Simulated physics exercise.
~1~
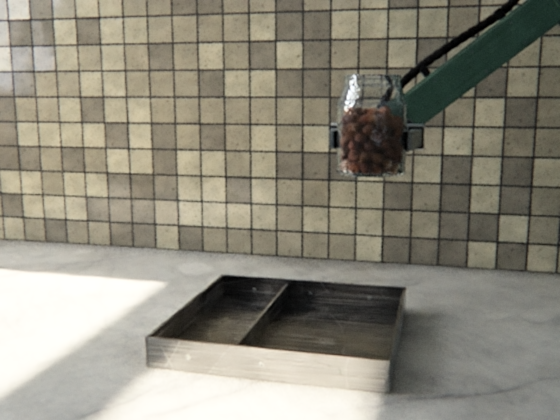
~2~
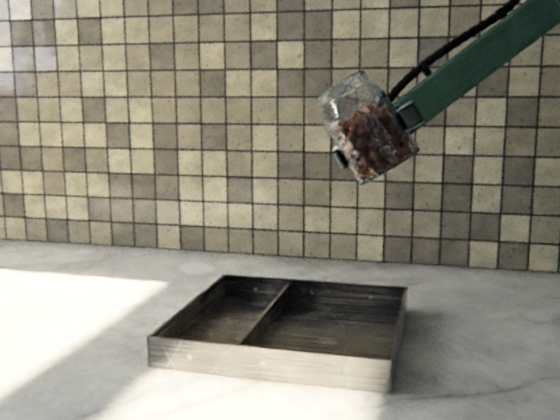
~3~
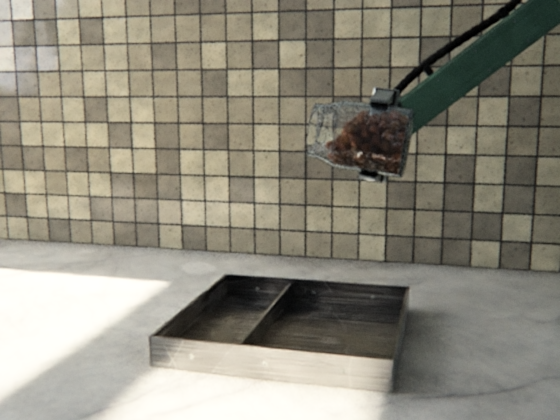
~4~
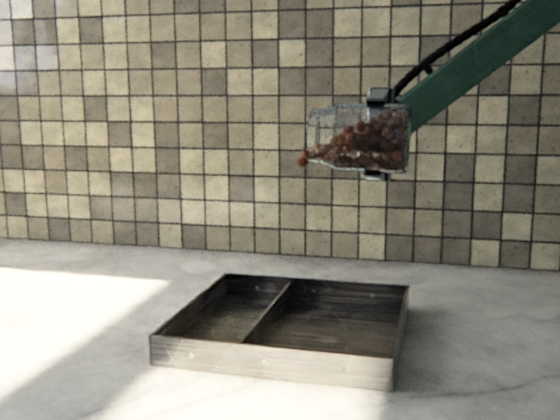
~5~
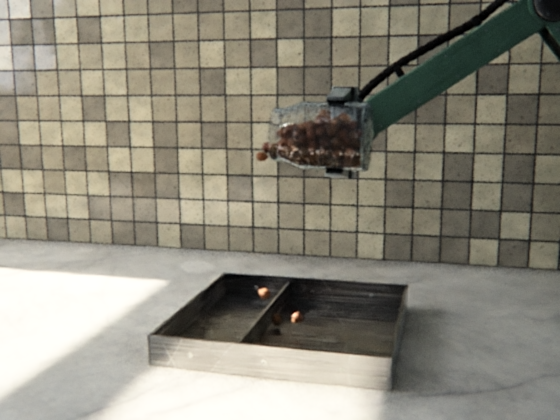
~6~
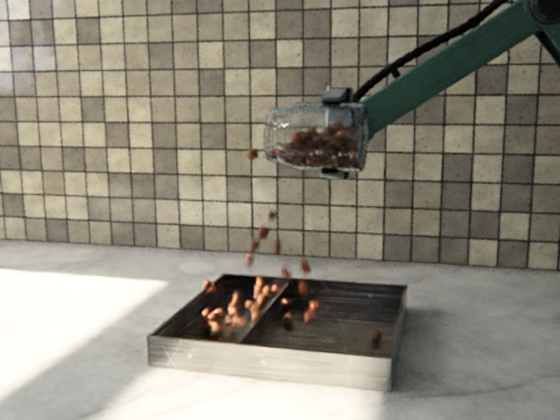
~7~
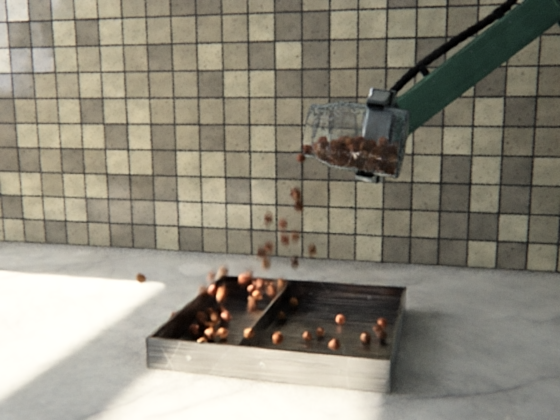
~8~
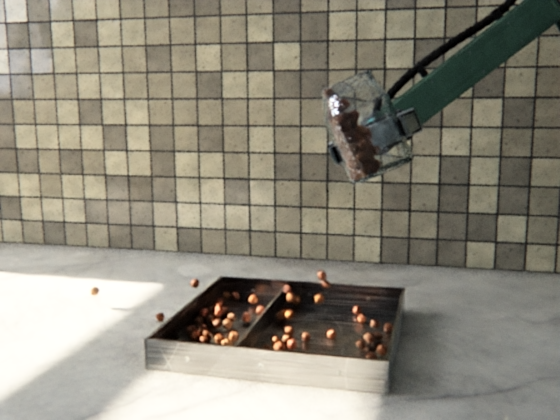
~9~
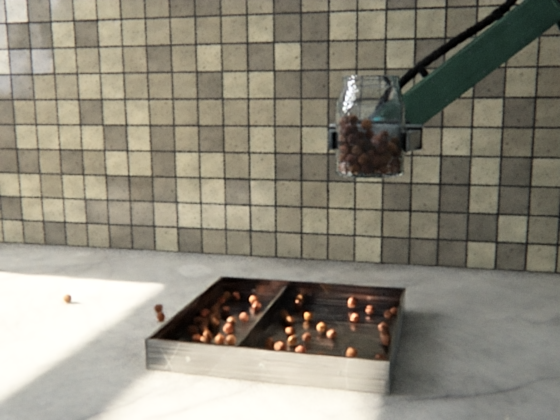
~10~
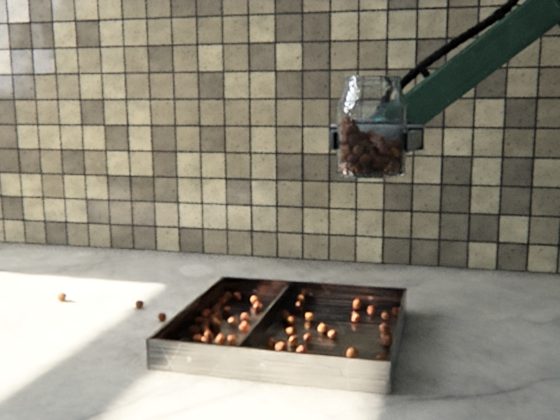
At first, a green robotic arm holds a clear jar partly filled with hazelnuts upright above a shallow, divided metal tray on a pale marble surface, with a checkered tile wall behind. The arm tips the jar to the left until it lies on its side, and the nuts slide towards its mouth. It shifts left, and a few nuts drop, followed by a scattered stream that bounces into both sections. The arm then moves back right and turns the jar upright, still holding many nuts. Finally, hazelnuts lie scattered across both compartments, while three rest outside, left of the tray.
